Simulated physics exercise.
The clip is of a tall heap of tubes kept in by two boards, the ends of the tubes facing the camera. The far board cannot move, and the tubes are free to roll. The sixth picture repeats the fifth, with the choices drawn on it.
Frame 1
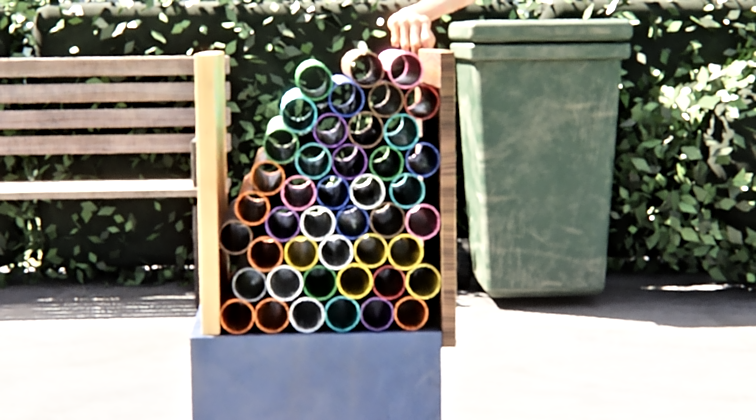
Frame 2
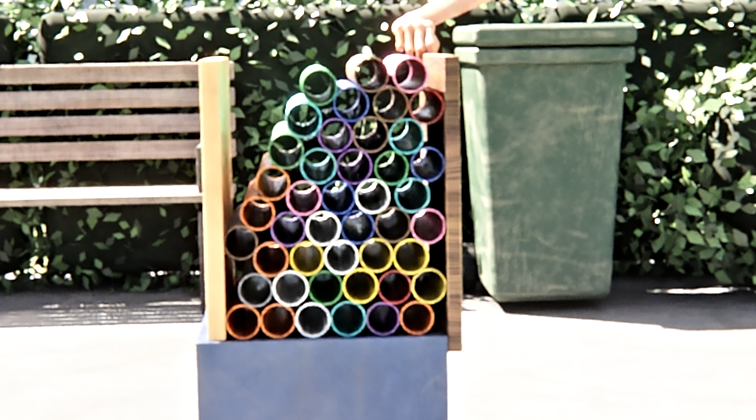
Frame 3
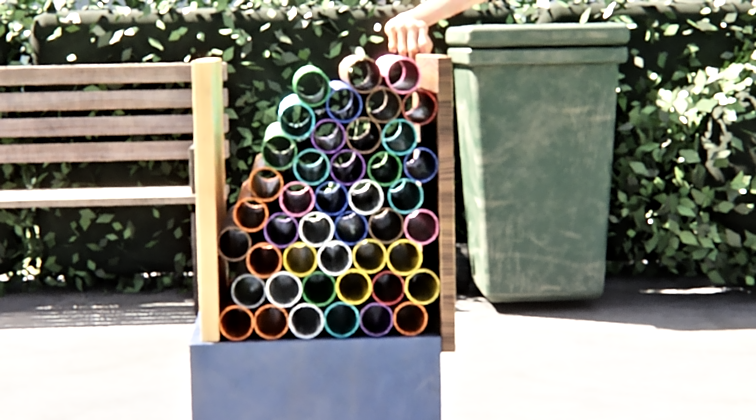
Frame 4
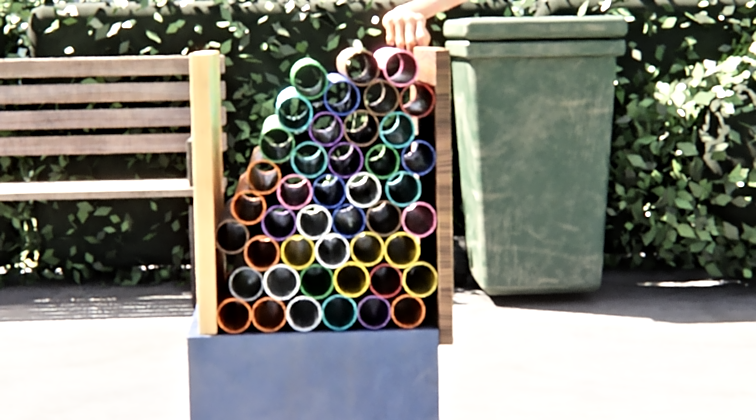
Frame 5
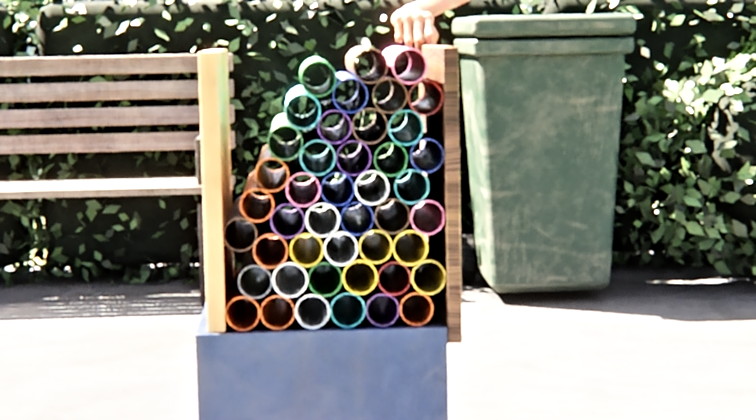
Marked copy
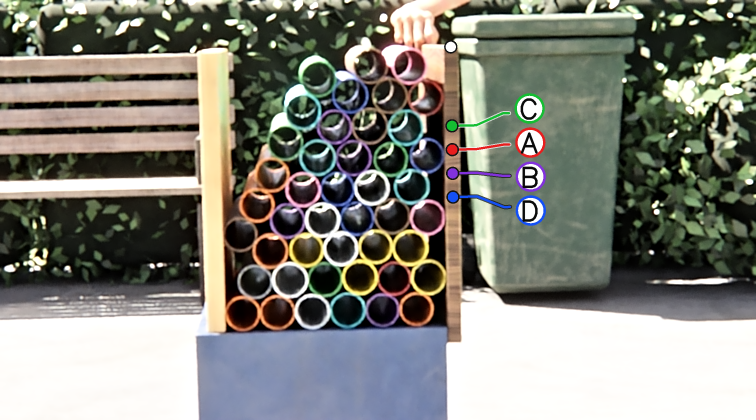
Colorful tubes sit stacked between two boards, barely moving, while a hand rests on top.
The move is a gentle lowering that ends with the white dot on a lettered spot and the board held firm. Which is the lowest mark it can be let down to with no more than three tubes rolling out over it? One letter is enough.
No lower than B.
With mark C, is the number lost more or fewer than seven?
At C, fewer than seven.
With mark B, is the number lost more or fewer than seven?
At B, fewer than seven.
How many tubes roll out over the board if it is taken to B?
It comes to two.
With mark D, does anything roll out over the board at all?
Yes, at D.
On the marked copy, A at (453, 149); B at (453, 174); C at (452, 126); D at (453, 197); the white dot at (451, 47).
With B. Early on, top of the board (443, 103).
Further on, top of the board (444, 167).
At the end, top of the board (445, 173), two out over the board.
As for the rest, A two out over the board; C none out over the board; D more than three out over the board.
